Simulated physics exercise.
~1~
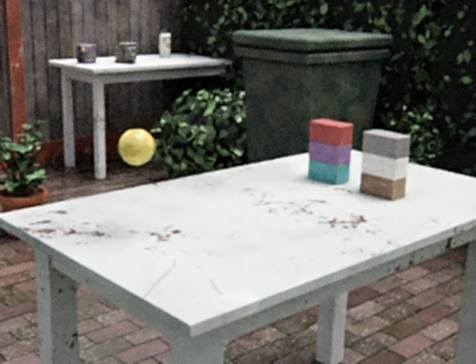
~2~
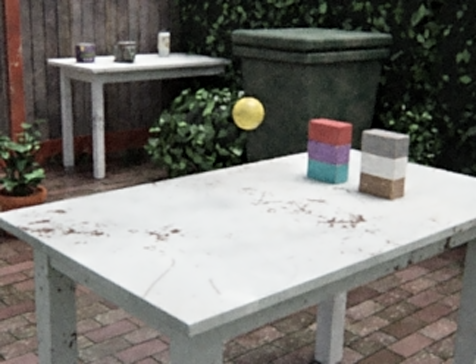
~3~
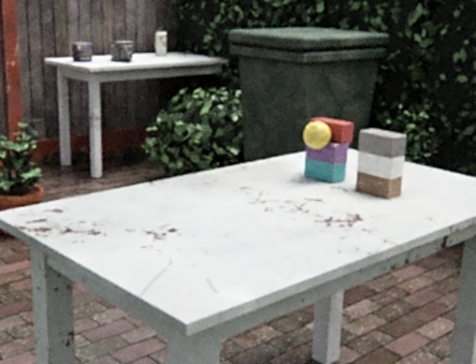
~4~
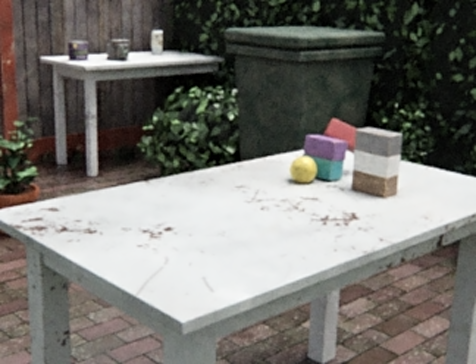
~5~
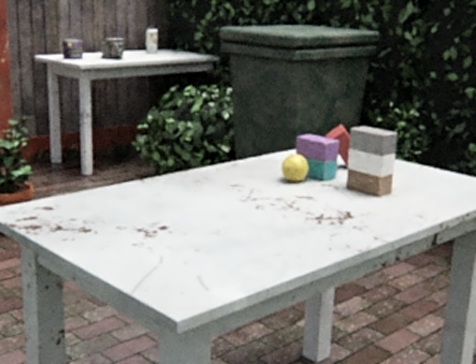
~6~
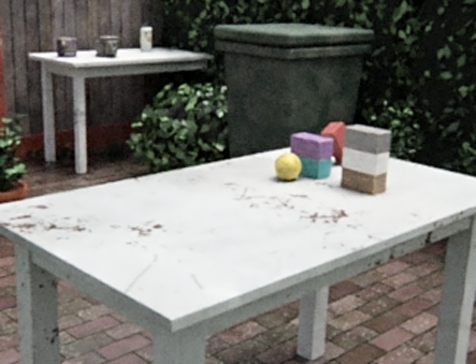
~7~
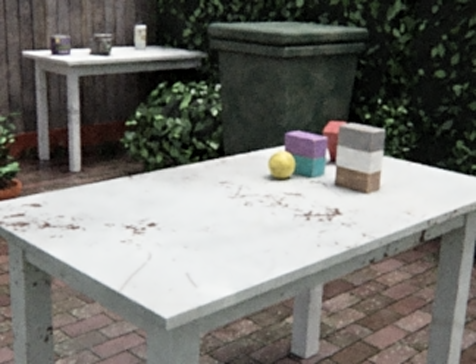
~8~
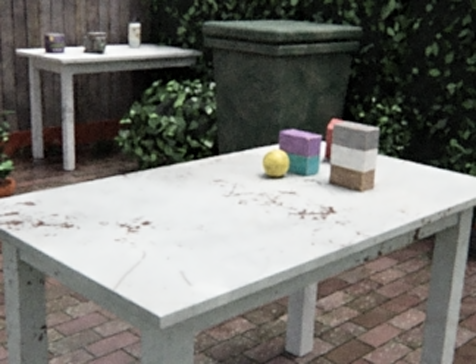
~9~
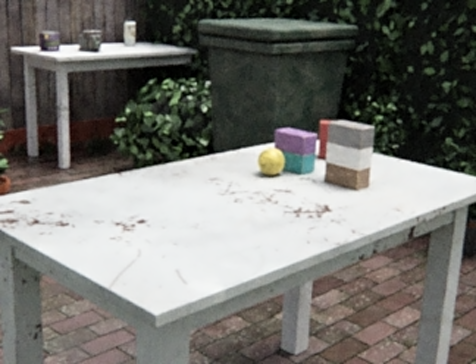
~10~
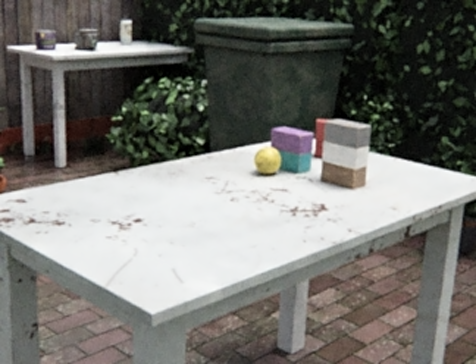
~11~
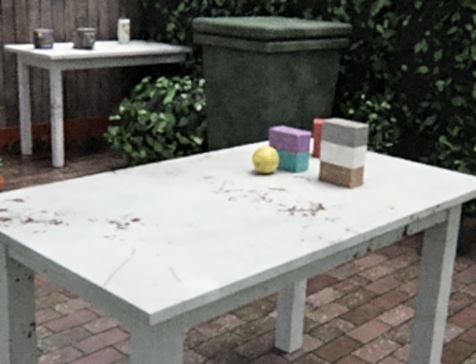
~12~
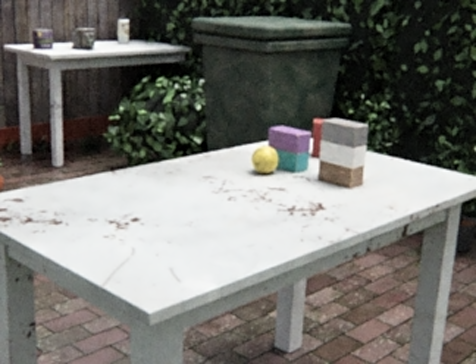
A yellow ball flew in from the left over a white outdoor table and hit two small stacks' red top block, which tumbled off behind the purple and turquoise ones, while the grey, white and brown stack stayed standing and the ball settled in front.
